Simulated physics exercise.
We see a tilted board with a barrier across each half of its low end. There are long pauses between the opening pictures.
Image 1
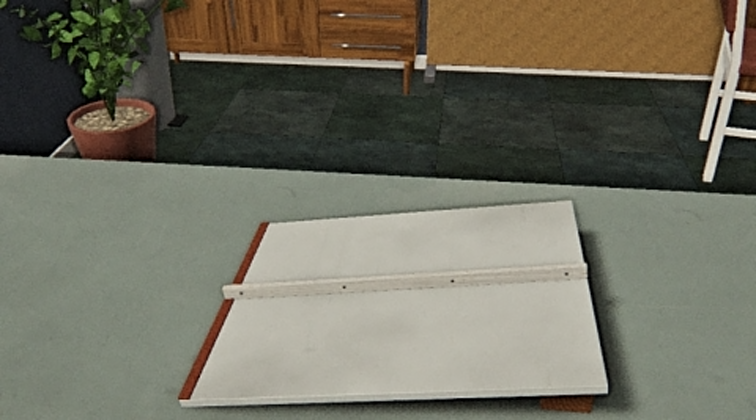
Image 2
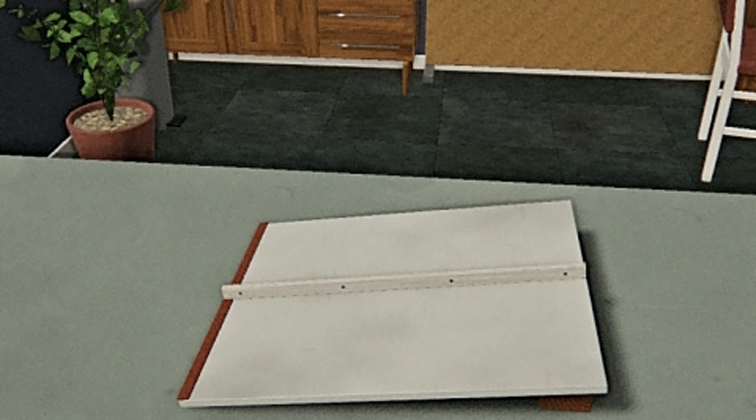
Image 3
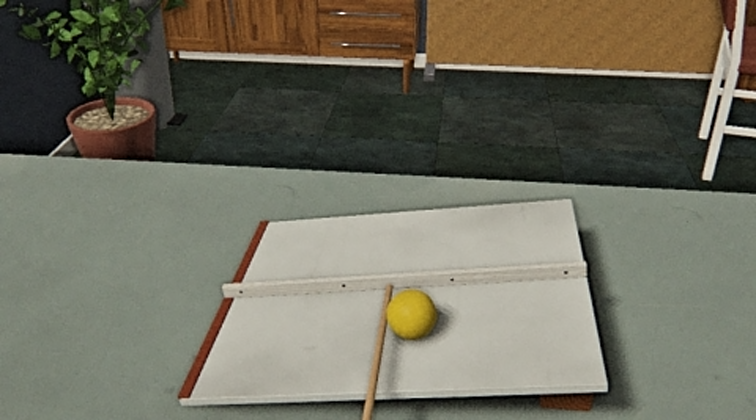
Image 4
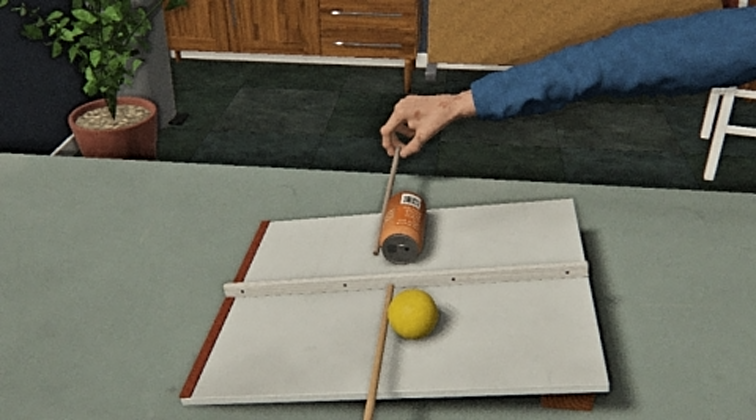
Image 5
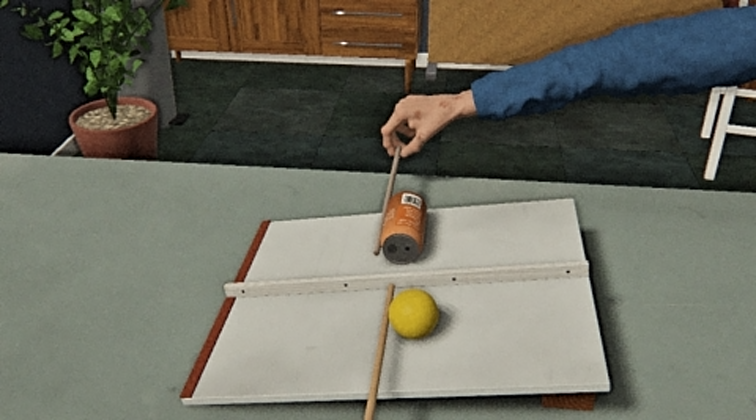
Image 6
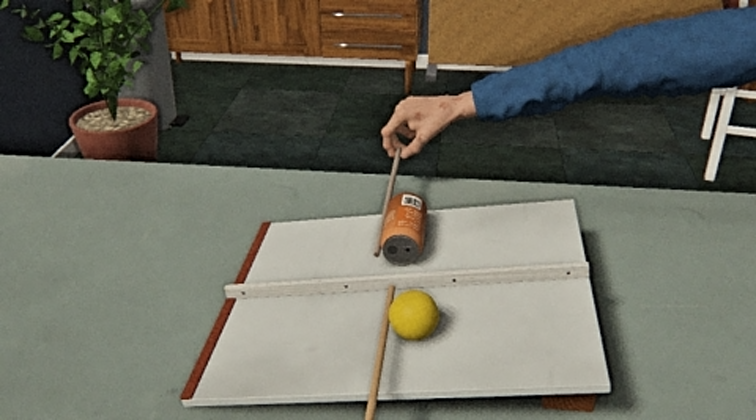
At the start, a white board split by a raised strip lies empty on a grey-green table. A yellow lemon then appears on the near half beside a thin stick, and later an orange can is on the far half, where a blue-sleeved hand holds another stick against it; both objects stay still.
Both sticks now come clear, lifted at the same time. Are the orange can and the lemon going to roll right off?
The orange can falls off, and the lemon falls off.
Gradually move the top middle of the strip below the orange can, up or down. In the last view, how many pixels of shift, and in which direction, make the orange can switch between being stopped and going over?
Up, roughly 8 px.
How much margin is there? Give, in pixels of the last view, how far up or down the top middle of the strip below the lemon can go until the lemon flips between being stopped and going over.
Roughly 8 pixels, upward.
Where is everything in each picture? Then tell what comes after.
In the first picture, board (398, 286).
In the second picture, board (397, 286).
In the third picture, board (398, 284).
In the fourth picture, held back by the sticks; lemon (414, 314); board (399, 284).
In the fifth picture, held back by the sticks; orange can (405, 226); board (400, 284).
In the sixth picture, held back by the sticks; orange can (405, 228); lemon (415, 315); board (400, 285).
Then, 0.64 s on from there, orange can rolling on the board near (287, 237); lemon rolling on the board near (265, 324).
Then, 1.14 s on from there, orange can off the board near (98, 239); lemon off the board near (35, 324).
In the end, the orange can rolls off the board; the lemon rolls off the board.
